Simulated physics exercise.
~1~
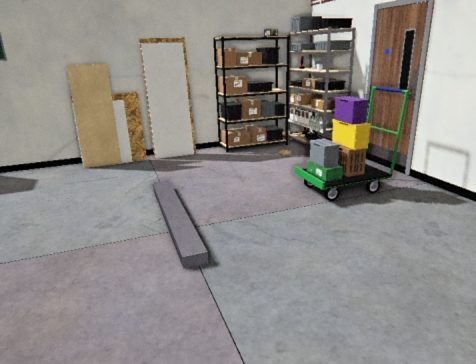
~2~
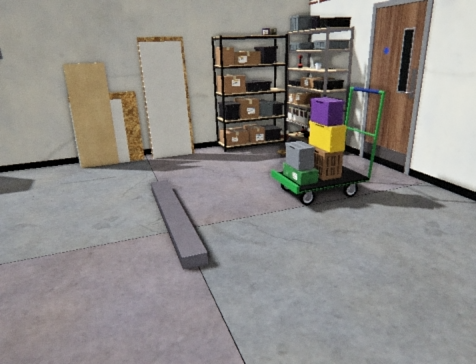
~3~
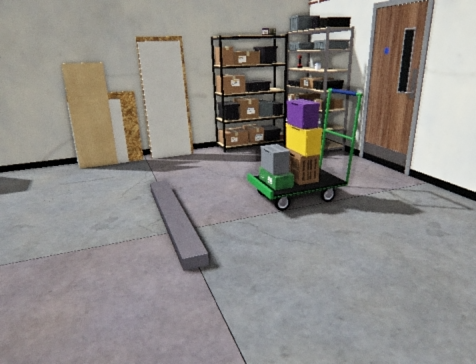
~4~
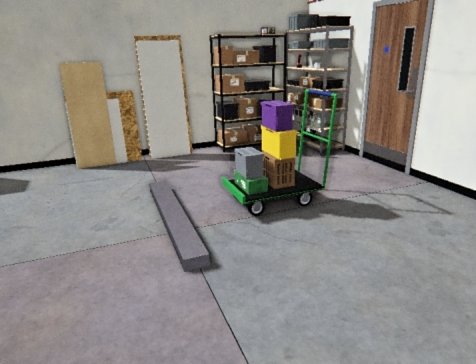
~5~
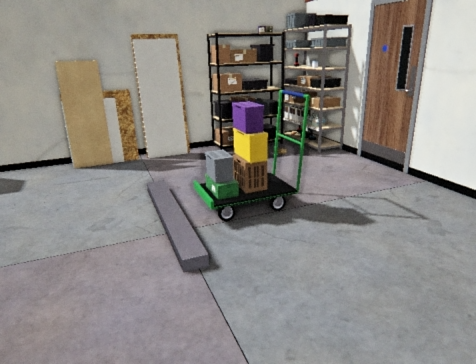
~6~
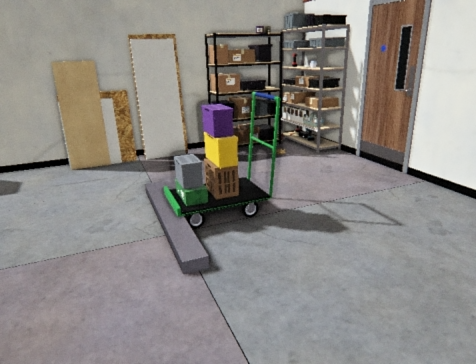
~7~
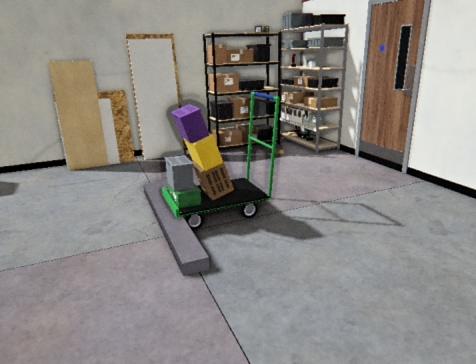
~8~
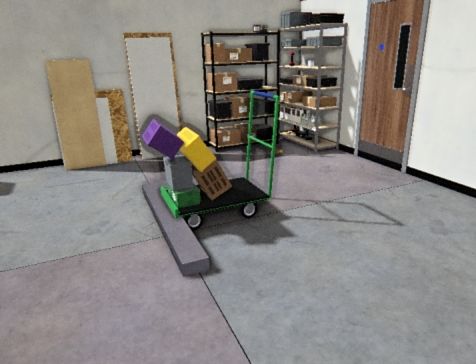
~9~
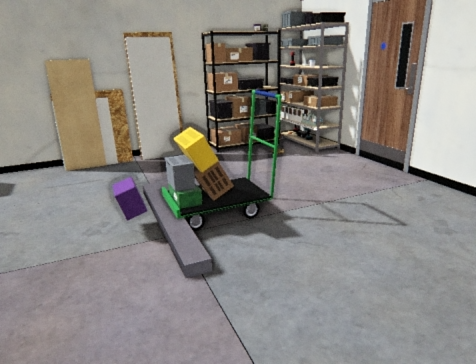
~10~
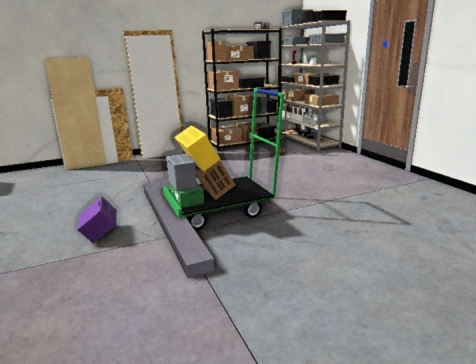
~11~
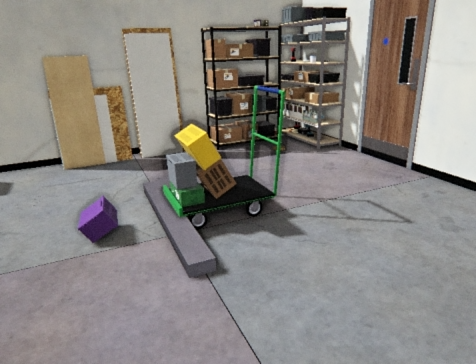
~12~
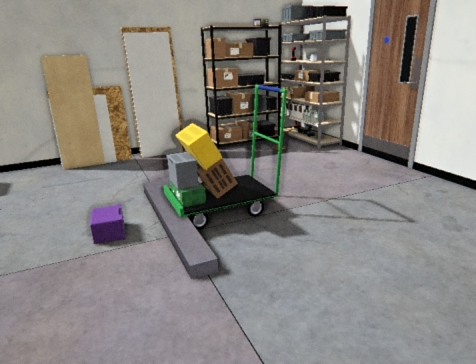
A green trolley rolls left against a sill, and its purple box tumbles to the floor.
